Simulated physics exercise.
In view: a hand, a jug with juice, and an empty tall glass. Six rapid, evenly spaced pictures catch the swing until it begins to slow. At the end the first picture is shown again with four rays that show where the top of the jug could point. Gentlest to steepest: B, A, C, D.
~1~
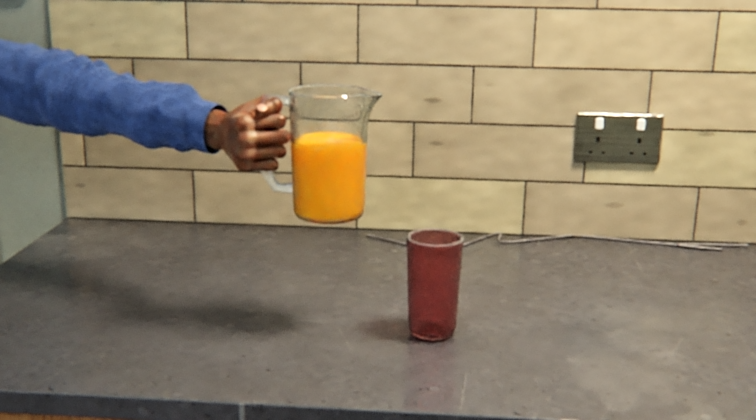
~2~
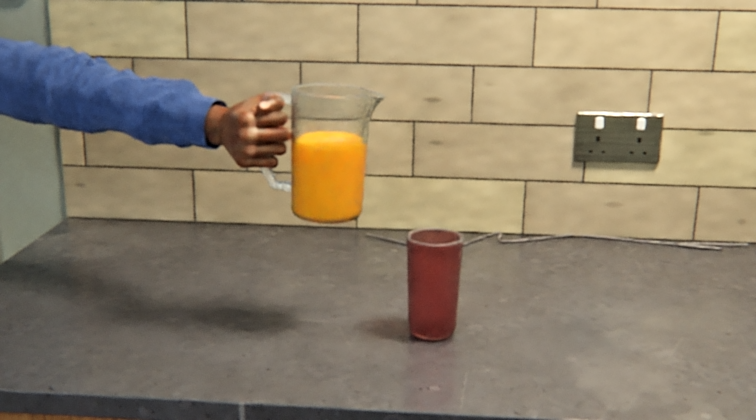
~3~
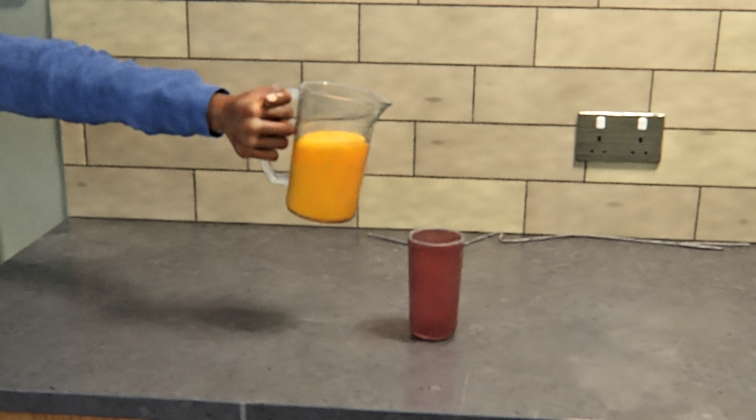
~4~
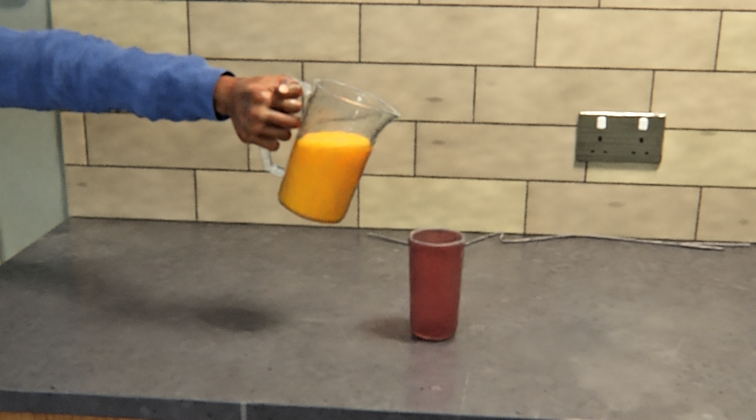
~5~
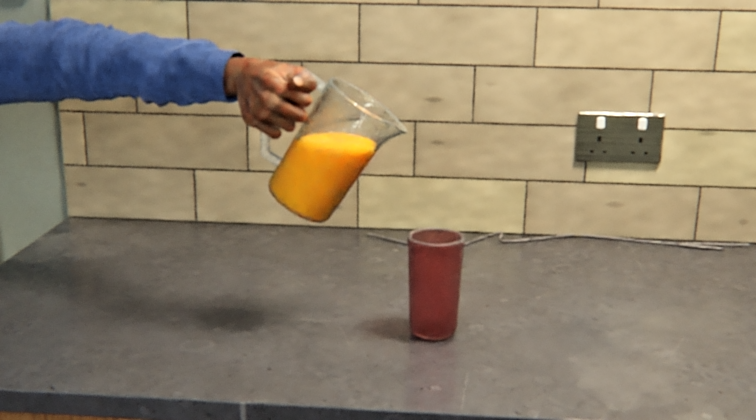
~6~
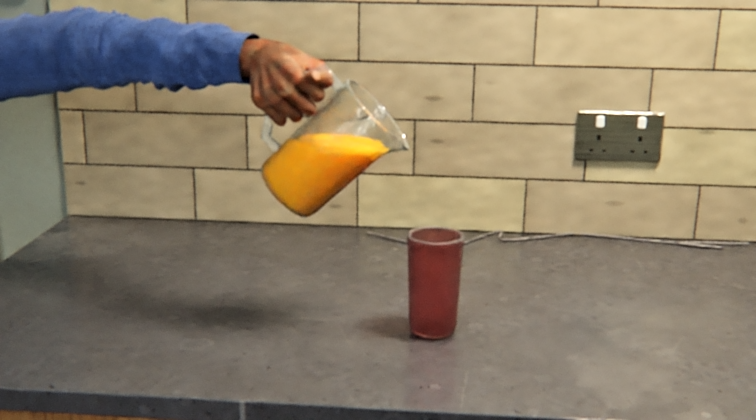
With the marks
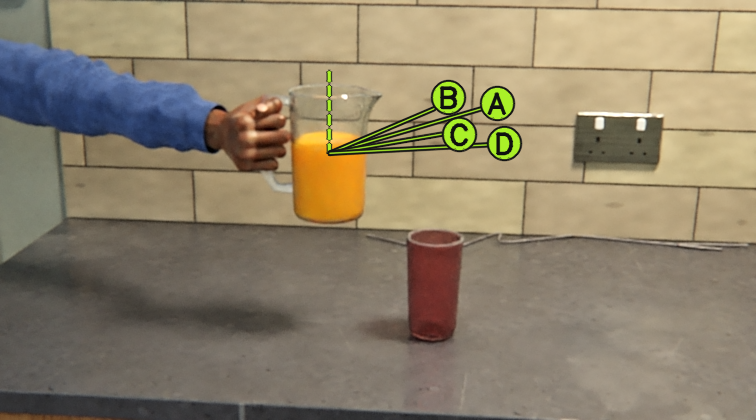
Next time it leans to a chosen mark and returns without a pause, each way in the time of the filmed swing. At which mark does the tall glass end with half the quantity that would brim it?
Use tilt A.
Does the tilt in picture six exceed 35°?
Yes, it does.
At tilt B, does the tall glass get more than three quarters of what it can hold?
No, less.
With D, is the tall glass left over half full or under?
Over half.
On the marked copy, A at (481, 108); B at (434, 108); C at (442, 134); D at (487, 144).
With A, the tall glass ends with about 52 % of what it can hold.
With B, the tall glass ends with about 30 % of what it can hold.
With C, the tall glass ends with about 76 % of what it can hold.
With D, the tall glass ends with about 90 % of what it can hold; 7 % of the juice is spilt.
